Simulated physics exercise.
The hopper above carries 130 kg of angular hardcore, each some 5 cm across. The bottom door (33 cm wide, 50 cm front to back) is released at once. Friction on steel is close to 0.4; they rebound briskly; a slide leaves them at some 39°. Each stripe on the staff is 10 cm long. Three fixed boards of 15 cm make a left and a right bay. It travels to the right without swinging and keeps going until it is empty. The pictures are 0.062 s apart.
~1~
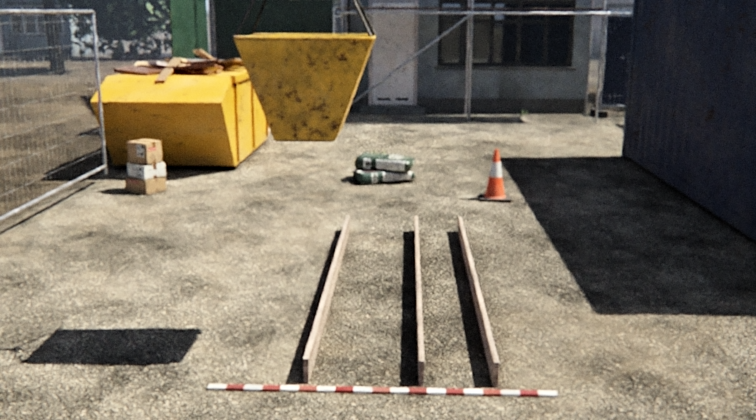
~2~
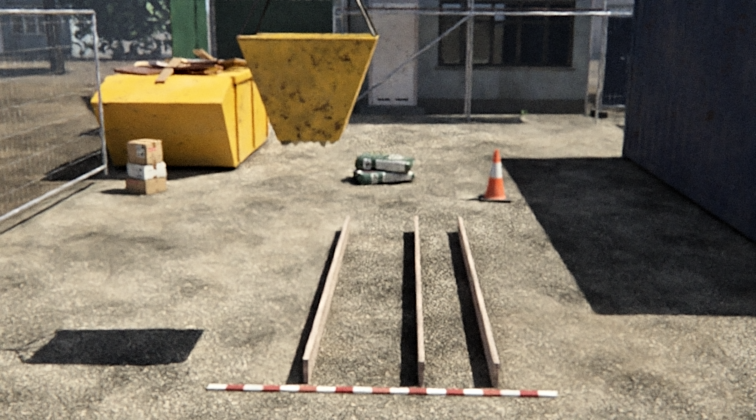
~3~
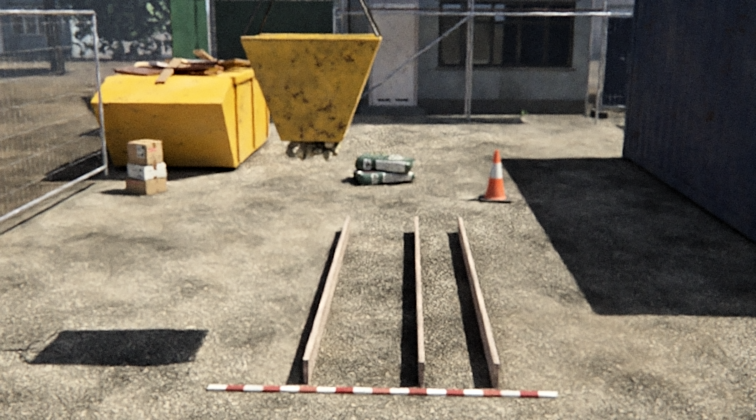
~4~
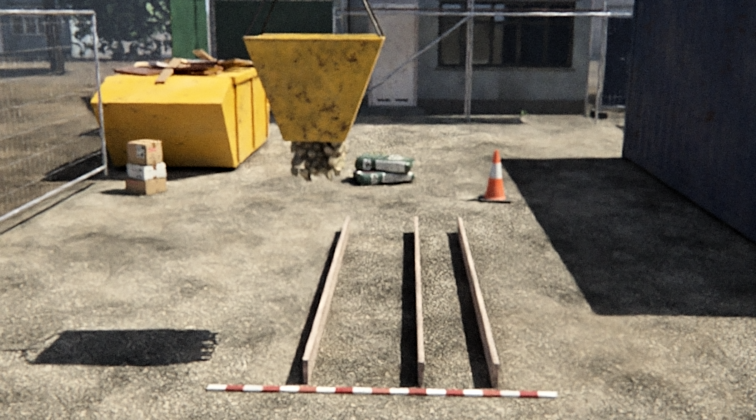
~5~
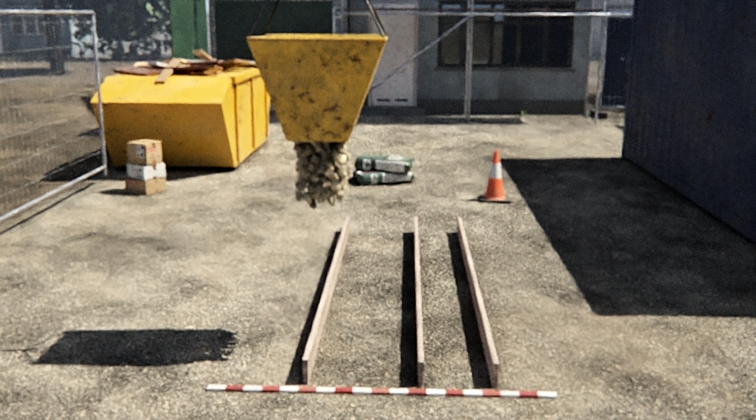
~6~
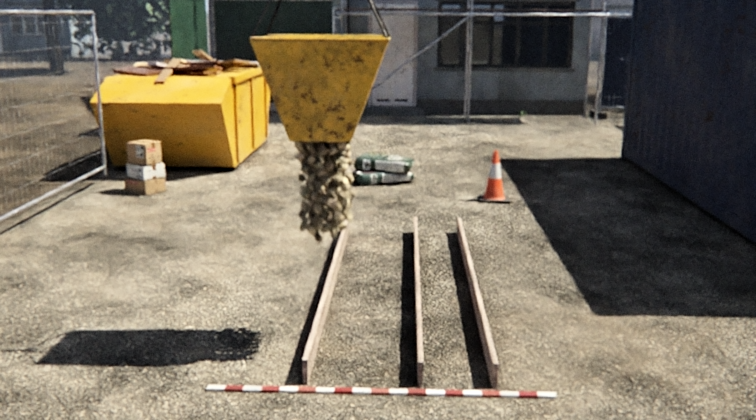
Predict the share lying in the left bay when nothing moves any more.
Some 95 per cent of it.
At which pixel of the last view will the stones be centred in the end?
Near (363, 332).
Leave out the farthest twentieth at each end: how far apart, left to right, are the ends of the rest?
About 60 cm.
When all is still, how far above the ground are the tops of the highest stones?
Some 22 cm high.
Then, 0.4 s after the last picture, 0 % in the hopper, 2 % falling or lying left of the bays, 98 % falling or lying in the left bay; the stones farthest right are at (407, 347).
Then, 0.8 s after the last picture, 0 % in the hopper, 4 % falling or lying left of the bays, 95 % falling or lying in the left bay; the stones farthest right are at (424, 328).
Then, 1.4 s after the last picture, 0 % in the hopper, 4 % falling or lying left of the bays, 95 % falling or lying in the left bay; the stones farthest right are at (429, 328).
Then, 2.3 s after the last picture, 0 % in the hopper, 4 % falling or lying left of the bays, 95 % falling or lying in the left bay; the stones farthest right are at (429, 328).
Then, 4.2 s after the last picture, 0 % in the hopper, 4 % left of the bays, 95 % in the left bay; the stones farthest right are at (429, 328).
